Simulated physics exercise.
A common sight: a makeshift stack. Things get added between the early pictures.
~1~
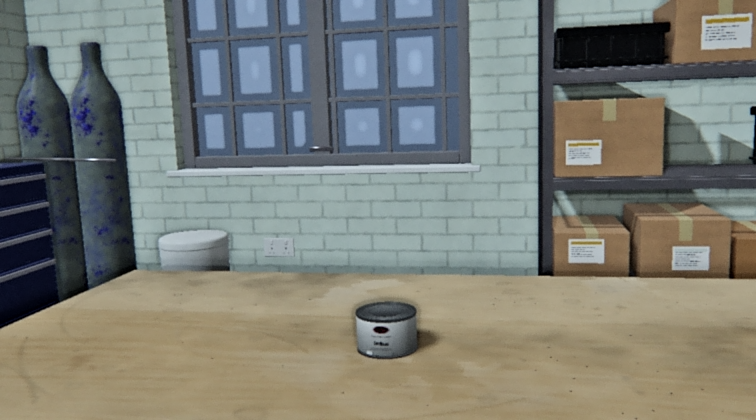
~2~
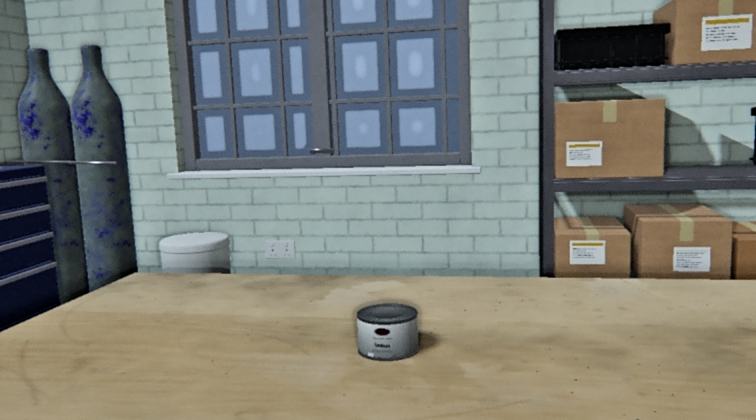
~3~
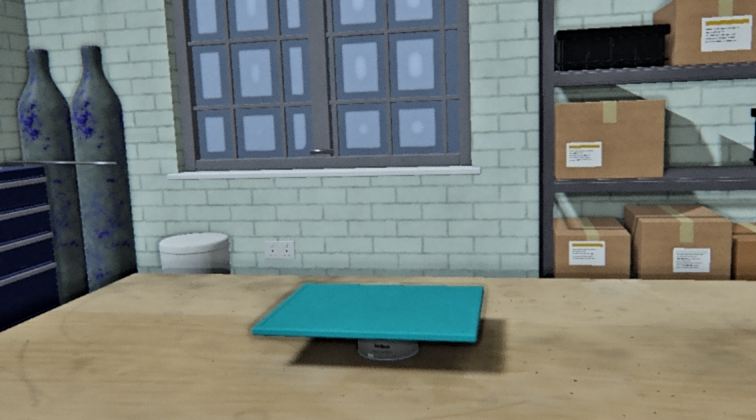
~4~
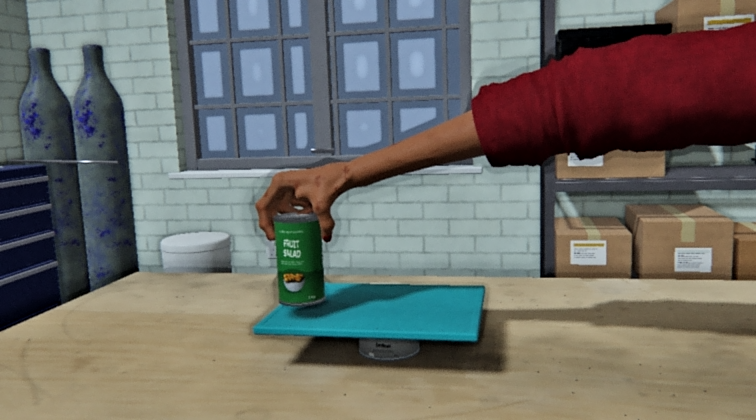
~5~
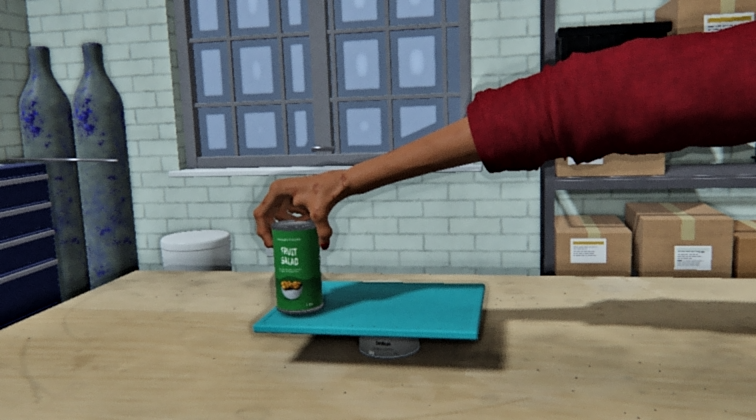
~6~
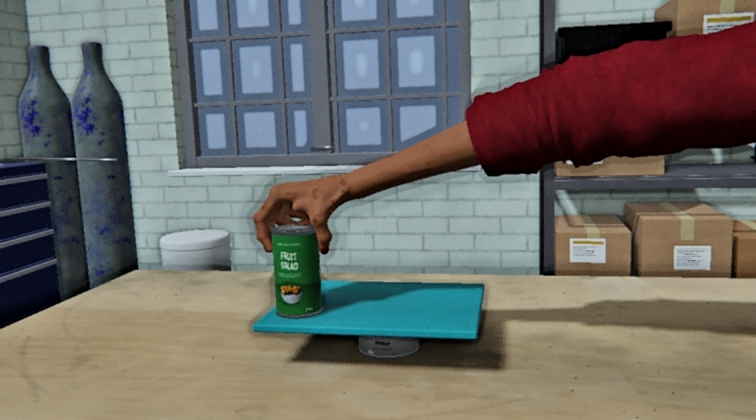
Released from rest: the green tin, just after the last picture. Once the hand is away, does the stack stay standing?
No.
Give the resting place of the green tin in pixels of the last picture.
It ends up close to (247, 319).
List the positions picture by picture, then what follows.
In the first picture, the last thing is not in view yet.
In the second picture, the last thing is not in view yet.
In the third picture, the last thing is not in view yet; turquoise lid (378, 308).
In the fourth picture, still above its spot; green tin (300, 258); turquoise lid (379, 308).
In the fifth picture, still above its spot; green tin (297, 265); turquoise lid (379, 306).
In the sixth picture, in place under the hand; green tin (297, 270); turquoise lid (378, 305).
Then, 0.30 s later than the last frame, green tin now fallen; turquoise lid tilted by 26°.
Then, 0.50 s later than the last frame, turquoise lid tilted by 29°.
Then, 0.60 s later than the last frame, turquoise lid tilted by 16°.
Then, 1.30 s later than the last frame, nothing new.
When it is over, fallen, green tin; the other 2 as before. End places, in pixels of the last picture, green tin near (247, 319). The stack loses its balance.
